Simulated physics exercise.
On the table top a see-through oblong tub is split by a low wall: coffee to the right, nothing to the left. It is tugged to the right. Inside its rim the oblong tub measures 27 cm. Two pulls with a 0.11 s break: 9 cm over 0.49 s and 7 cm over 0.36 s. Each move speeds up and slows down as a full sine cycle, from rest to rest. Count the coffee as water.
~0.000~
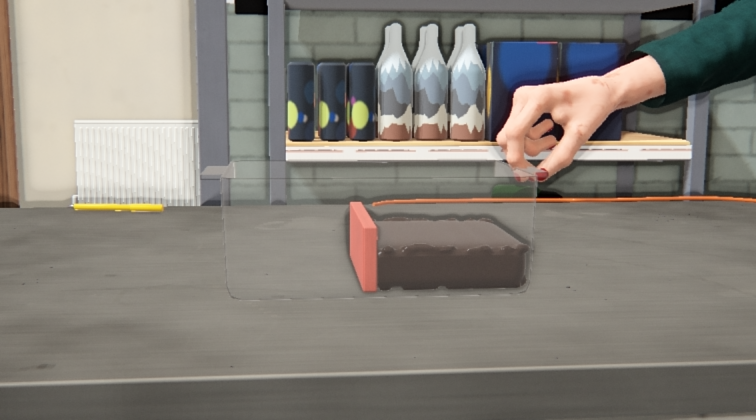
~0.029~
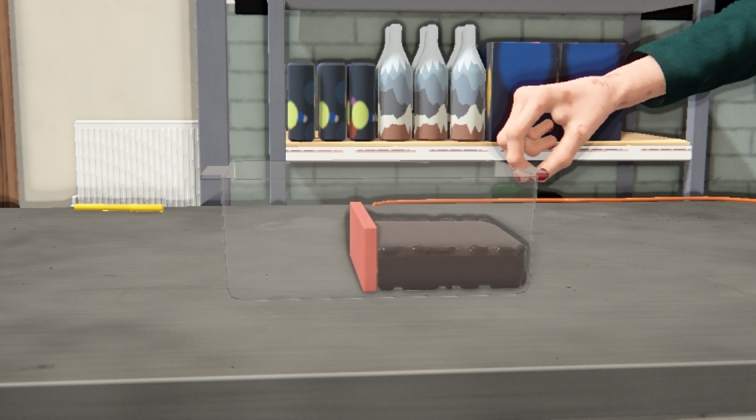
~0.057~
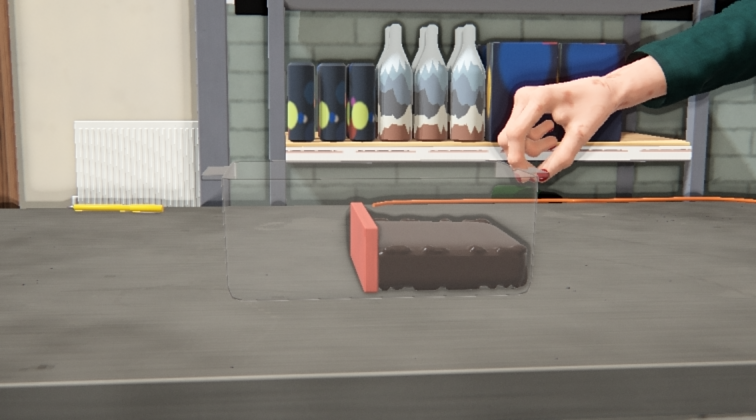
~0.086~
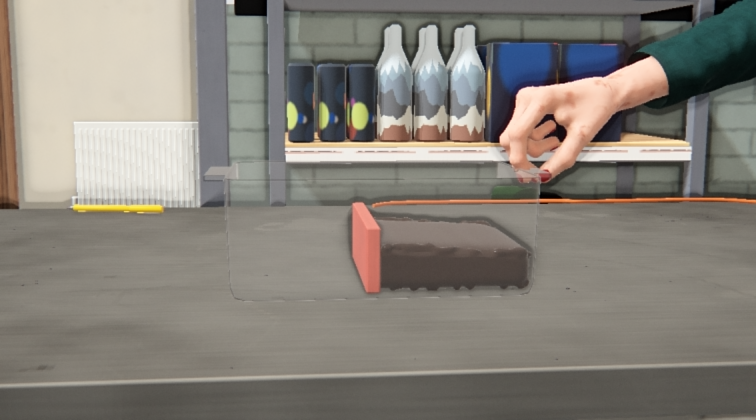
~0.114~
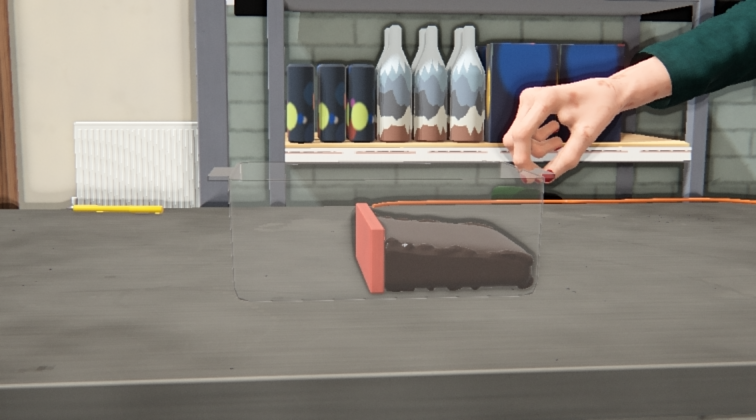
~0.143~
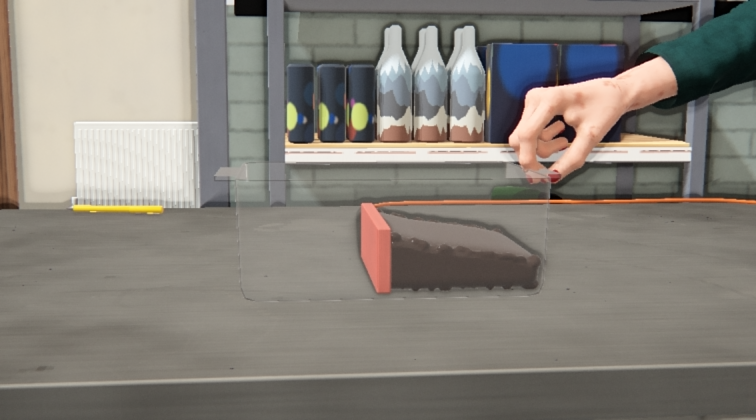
Dark liquid in a clear tub tilts up against a red divider as a hand pulls the tub slightly right.
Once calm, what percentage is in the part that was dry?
Close to 24 per cent.
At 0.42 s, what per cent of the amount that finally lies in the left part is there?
About 0 per cent.
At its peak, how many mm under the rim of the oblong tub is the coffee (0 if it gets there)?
About 0 mm.
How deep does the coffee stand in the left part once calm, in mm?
About 12 mm.
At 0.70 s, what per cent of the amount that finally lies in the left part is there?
Near 10 in a hundred.
After 0.42 s it has gone 9 cm; 0 per cent is on the left side and 0 is out of the oblong tub.
After 0.70 s it has gone 10 cm; 3 per cent is on the left side and 0 is out of the oblong tub.
After 0.97 s it has gone 16 cm; 18 per cent is on the left side and 1 is out of the oblong tub.
After 1.25 s it has gone 16 cm; 18 per cent is on the left side and 3 is out of the oblong tub.
In the end 24 per cent is on the left side and 3 is out of the oblong tub.
